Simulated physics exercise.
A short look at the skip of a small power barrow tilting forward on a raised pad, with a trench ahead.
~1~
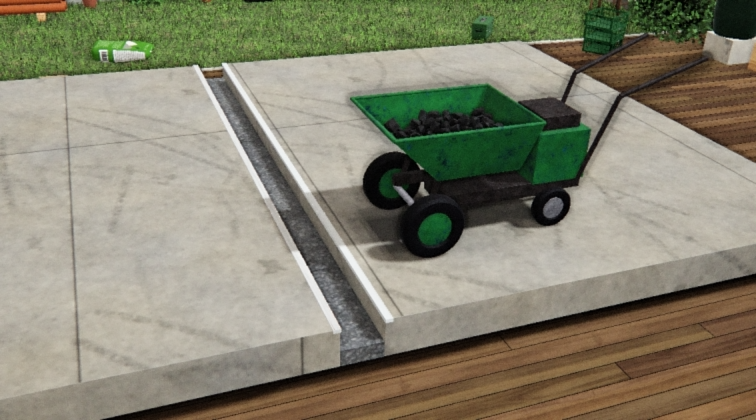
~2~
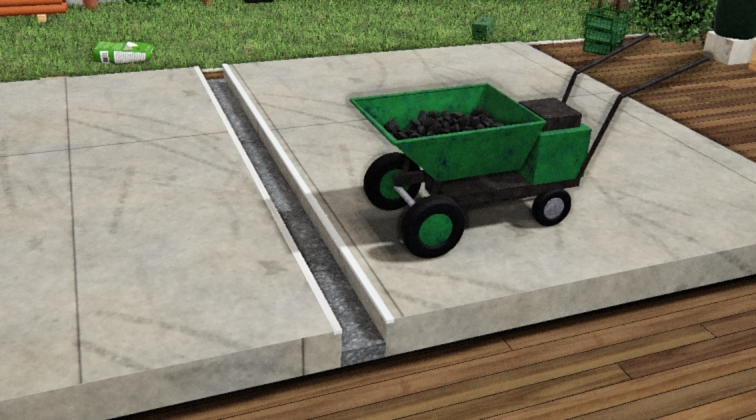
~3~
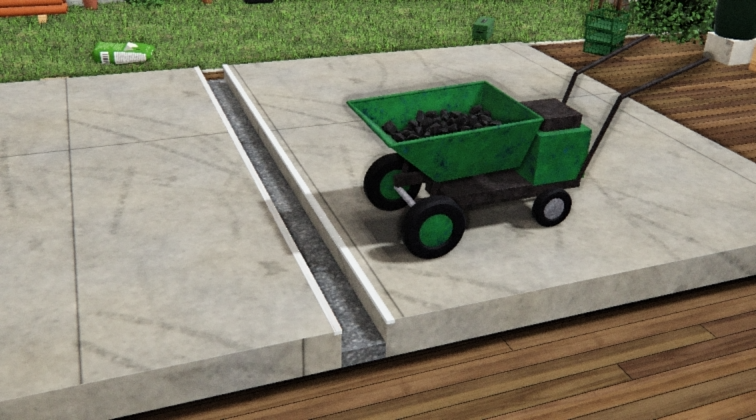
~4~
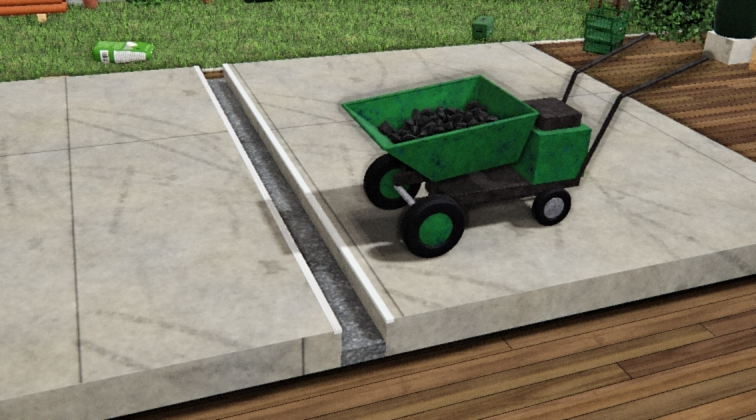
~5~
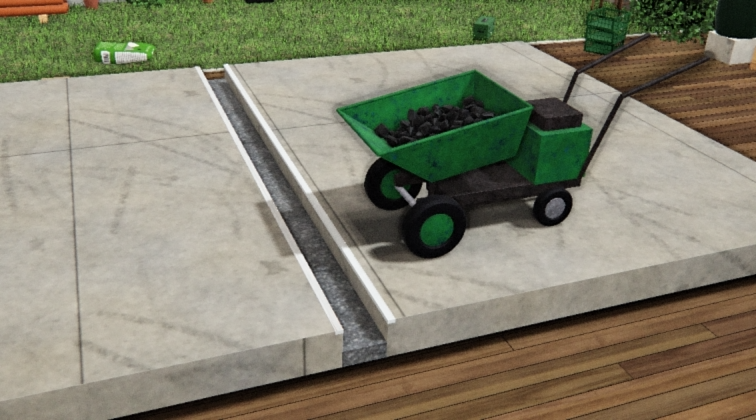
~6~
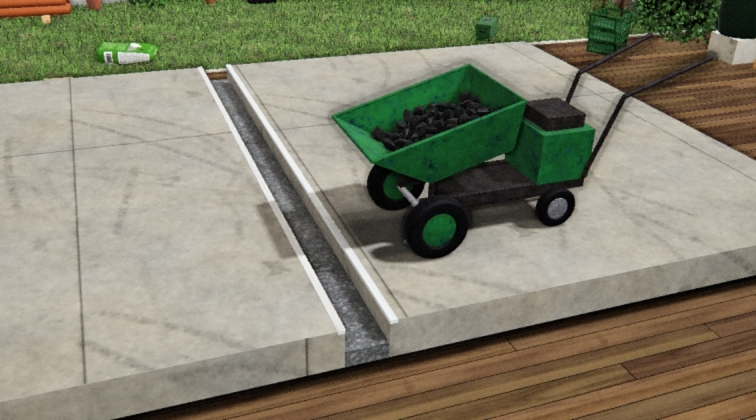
On a raised pad of pale concrete slabs beside brown wooden decking, seen from slightly above, grass lies along the back. A green power barrow with black tyres and dark handles stands right of centre, its skip holding dark lumps, with a narrow, white-edged trench to its left. The skip sits level, then slowly tilts forward to the left while the wheels stay put and the view barely shifts.
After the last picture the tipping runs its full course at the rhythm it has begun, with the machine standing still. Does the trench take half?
The trench takes less than half.
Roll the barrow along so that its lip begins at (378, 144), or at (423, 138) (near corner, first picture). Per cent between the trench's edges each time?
In turn 0 and 60 in a hundred.
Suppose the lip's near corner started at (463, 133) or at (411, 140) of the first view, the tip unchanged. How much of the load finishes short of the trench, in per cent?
First some 20, then 0 per cent.
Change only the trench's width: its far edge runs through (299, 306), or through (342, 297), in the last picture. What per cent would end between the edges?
Near 70 % and 0 %.
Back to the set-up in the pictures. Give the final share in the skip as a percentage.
Close to 35 per cent.
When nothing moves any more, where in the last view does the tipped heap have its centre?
Near (290, 253).
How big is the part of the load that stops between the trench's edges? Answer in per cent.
Close to 25 per cent.
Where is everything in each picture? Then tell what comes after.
In the first frame, lip of the skip at (394, 142), level; top of the load at (467, 130), lumps of coal; first edge of the trench at (371, 290); far edge at (321, 299), the trench under half as wide as the skip, and about half as deep as wide.
In the second frame, lip of the skip at (394, 143), level; top of the load at (467, 130).
In the third frame, lip of the skip at (390, 146), tipped barely; top of the load at (465, 129).
In the fourth frame, lip of the skip at (384, 149), tipped a little; top of the load at (475, 126).
In the fifth frame, lip of the skip at (378, 155), tipped a little; top of the load at (471, 123).
In the sixth frame, lip of the skip at (373, 162), tipped clearly; top of the load at (471, 113); first edge of the trench at (375, 291); far edge at (325, 300).
Soon, skip tipped steeply; all in the skip.
A while on, skip tipped right over; most in the skip; a small part in or heaped over the trench; about a quarter beyond it; a stray few falling.
Towards the end, skip tipped right over; about a third in the skip; about a quarter in or heaped over the trench; about a third beyond it.
Finally, skip tipped right over; about a third in the skip; about a quarter in or heaped over the trench; about a third beyond it.
